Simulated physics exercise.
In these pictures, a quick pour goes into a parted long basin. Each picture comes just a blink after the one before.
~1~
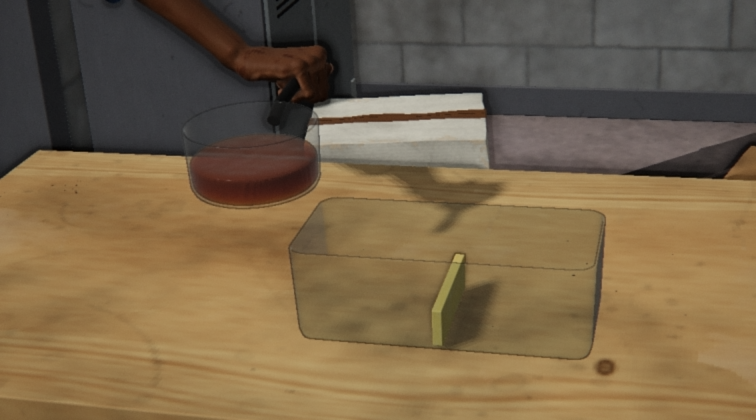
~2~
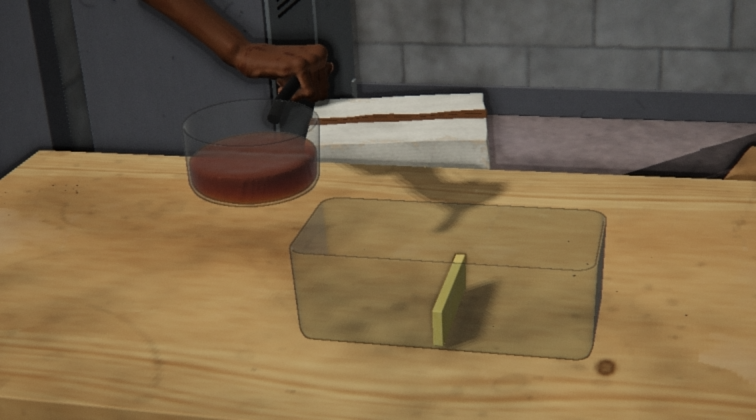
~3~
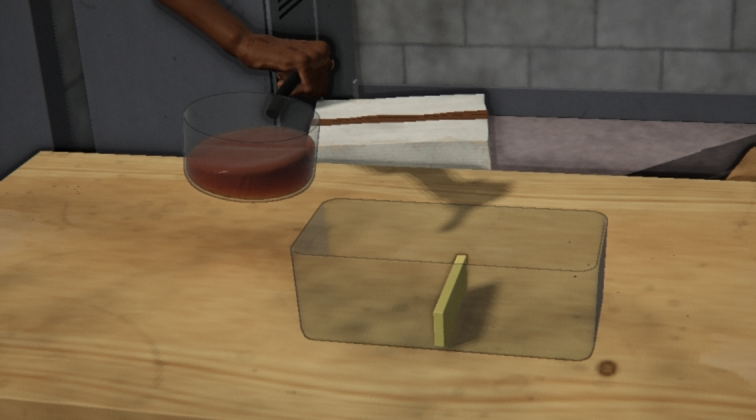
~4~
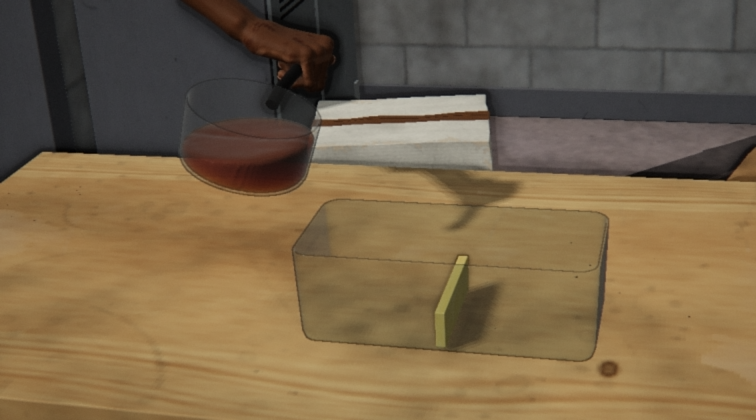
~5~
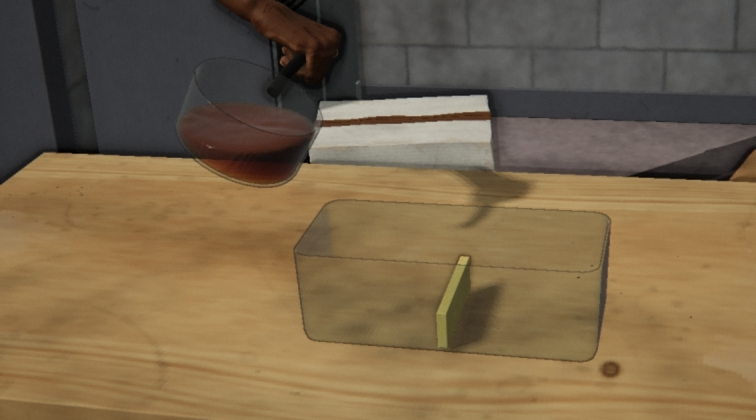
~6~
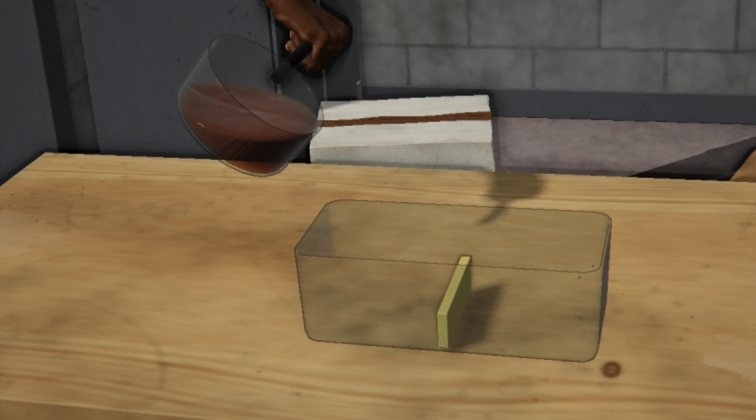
On a light wooden tabletop before a grey block wall, seen from slightly above by a nearly still camera, a clear long basin with a low yellow-green divider sits right of centre. Behind it lie a white cloth with a brown stripe and, at upper left, a hand holding a clear round vessel of dark red liquid. The hand tilts the vessel rightward, slowly then more steeply, and the liquid shifts toward its right side.
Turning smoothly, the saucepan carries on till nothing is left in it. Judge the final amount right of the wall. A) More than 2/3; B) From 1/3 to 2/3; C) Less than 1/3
Option C: Less than 1/3.
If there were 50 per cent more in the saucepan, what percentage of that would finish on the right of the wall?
It comes to 25 per cent or so.
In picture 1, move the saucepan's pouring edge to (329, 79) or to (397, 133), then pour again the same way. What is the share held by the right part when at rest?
Estimate, first then second: 50 per cent and 75 per cent.
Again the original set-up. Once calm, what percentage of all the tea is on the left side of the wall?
Close to 80 per cent.
A moment on, the saucepan is tipped right over and 38 per cent is still to pour, 2 is left of the wall and 0 right of it.
Next, the saucepan is tipped right over and 3 per cent is still to pour, 71 is left of the wall and 10 right of it.
Then the saucepan is tipped right over and 0 per cent is still to pour, 69 is left of the wall and 10 right of it.
Later the saucepan is tipped right over and 0 per cent is still to pour, 78 is left of the wall and 13 right of it.
At rest 79 per cent lies left of the wall, 14 right of it and 7 outside.
